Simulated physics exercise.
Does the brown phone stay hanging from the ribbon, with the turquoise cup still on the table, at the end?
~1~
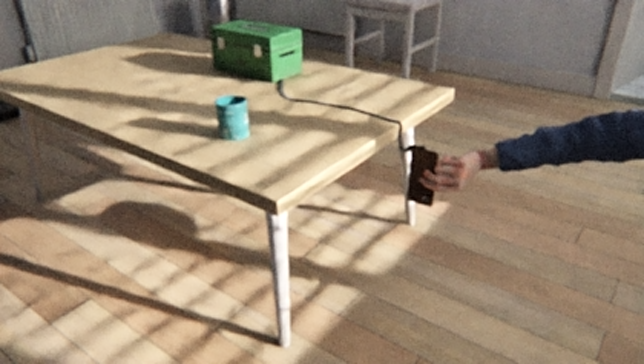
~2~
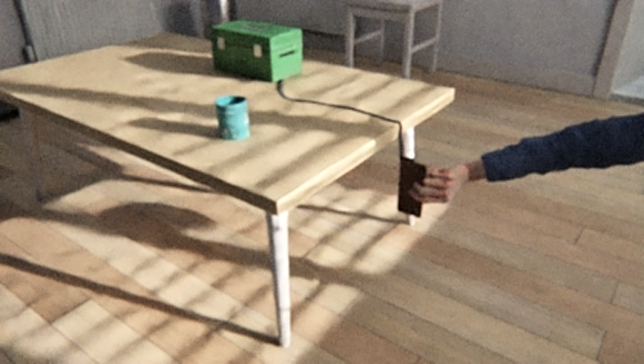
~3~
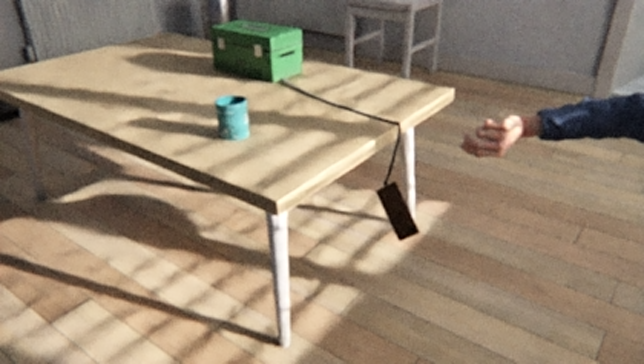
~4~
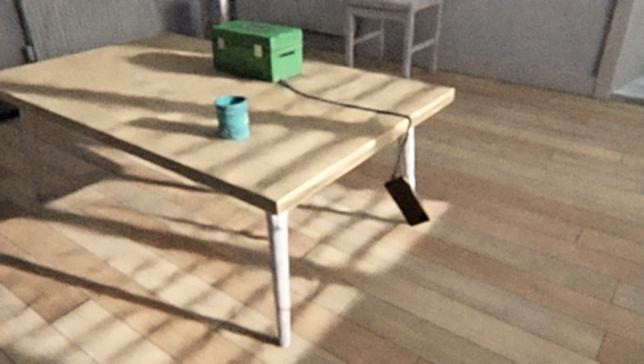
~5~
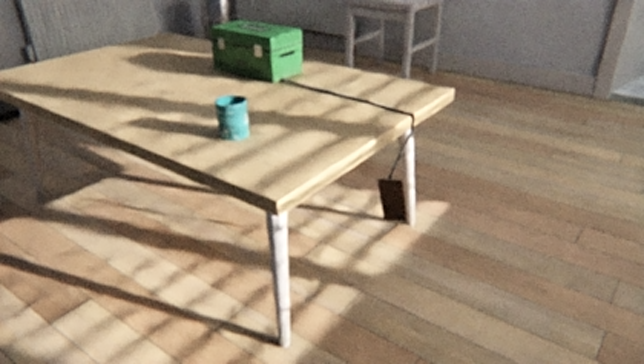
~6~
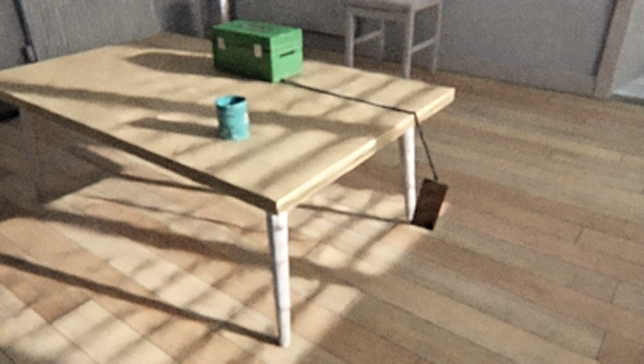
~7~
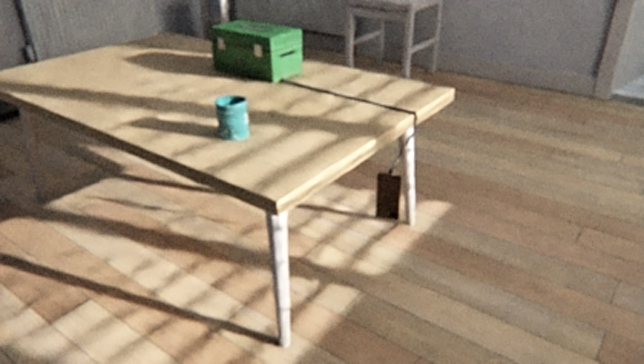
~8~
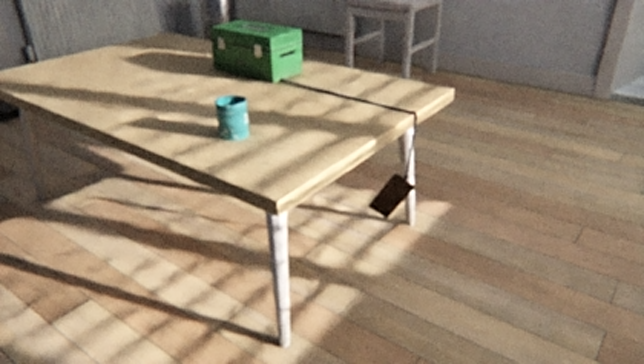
Yes, the brown phone ends up dangling from the ribbon below the table edge. The turquoise cup keeps its place on the table.
